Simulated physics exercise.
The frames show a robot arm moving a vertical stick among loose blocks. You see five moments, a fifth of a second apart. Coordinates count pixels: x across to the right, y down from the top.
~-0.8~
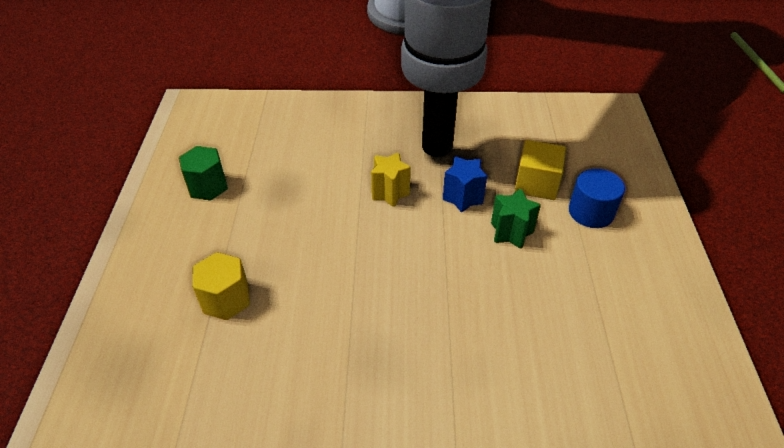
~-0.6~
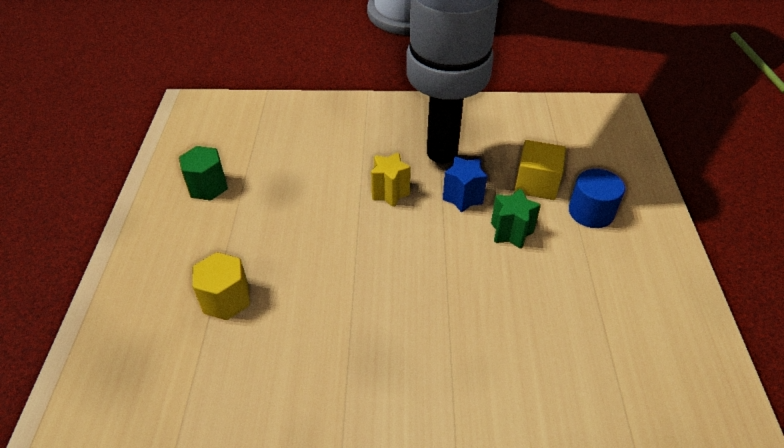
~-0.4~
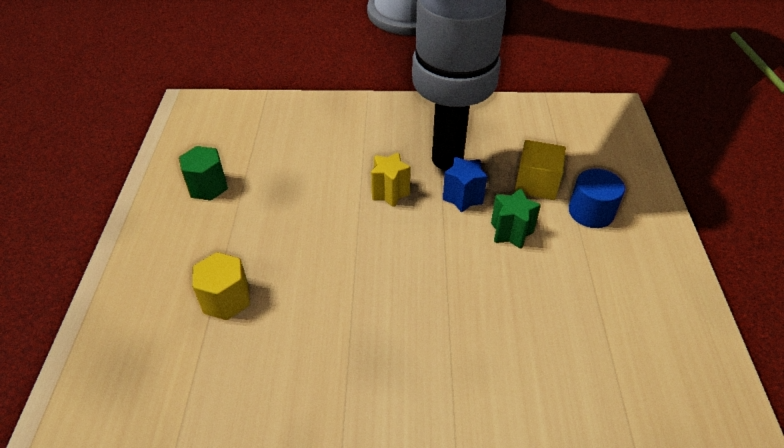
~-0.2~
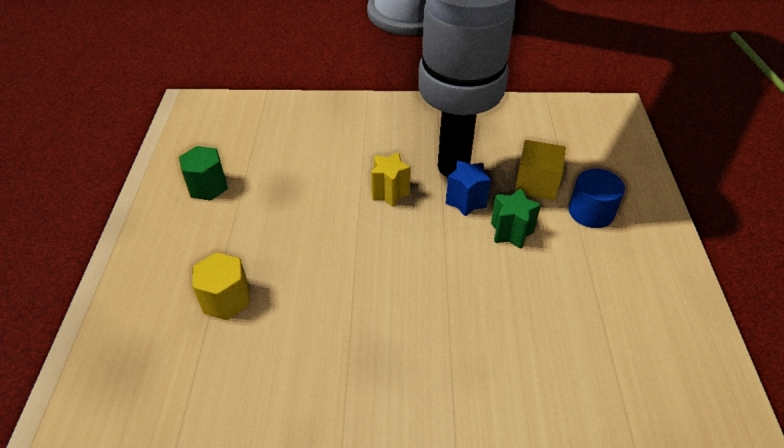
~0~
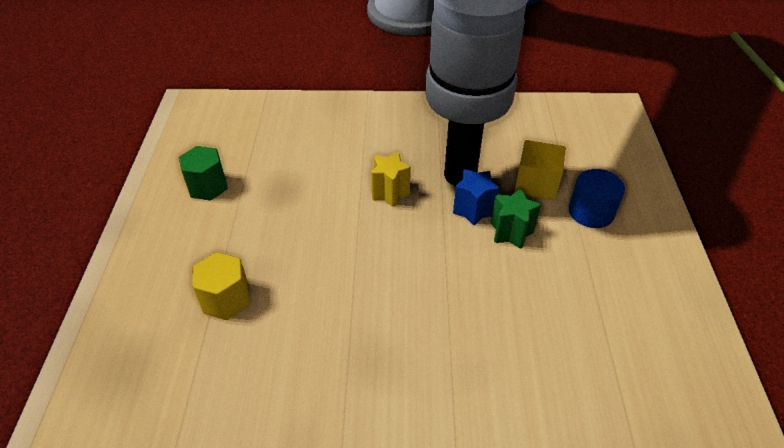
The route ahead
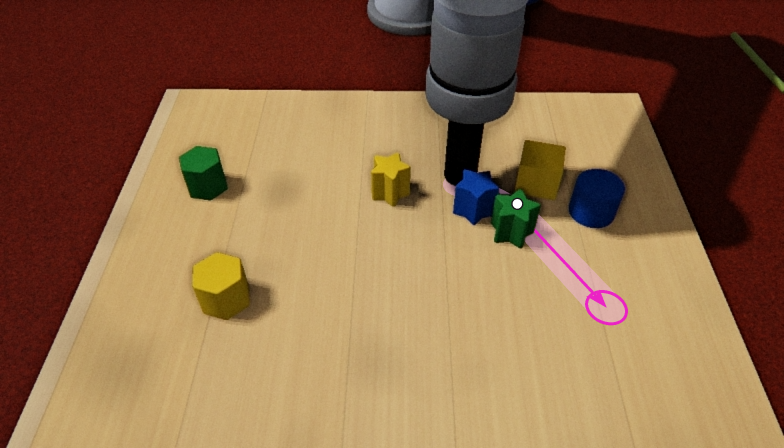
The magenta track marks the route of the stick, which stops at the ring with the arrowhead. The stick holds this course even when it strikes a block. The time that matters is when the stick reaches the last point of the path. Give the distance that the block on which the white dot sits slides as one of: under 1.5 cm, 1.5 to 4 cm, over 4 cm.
Once the path is done, the block on which the white dot sits lies 1.5 to 4 cm from its present place.
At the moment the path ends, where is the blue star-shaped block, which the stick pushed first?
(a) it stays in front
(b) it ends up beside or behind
I'll go with b - it ends up beside or behind.
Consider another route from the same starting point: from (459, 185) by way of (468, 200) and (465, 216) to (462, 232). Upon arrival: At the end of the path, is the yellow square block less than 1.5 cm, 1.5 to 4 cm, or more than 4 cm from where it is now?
Displacement: Within 1.5 cm.
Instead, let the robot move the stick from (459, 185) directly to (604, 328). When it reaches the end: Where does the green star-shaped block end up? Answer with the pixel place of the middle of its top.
It should be at (646, 331) by then.
Drawn move, from (459, 185) through (515, 212) and (559, 256) to (606, 307); the dot is on the green star-shaped block.
What follows on the original path. One third of the way, stick at (517, 205); blue star-shaped block at (487, 193), turned 50° clockwise; green star-shaped block at (519, 212), turned 40° anticlockwise.
Two thirds of the way, stick at (561, 249); blue star-shaped block at (487, 193), turned 50° clockwise; green star-shaped block at (524, 226), turned 20° clockwise.
At the end, stick at (610, 300); blue star-shaped block at (487, 193), turned 50° clockwise; green star-shaped block at (524, 226), turned 20° clockwise; yellow square block still.
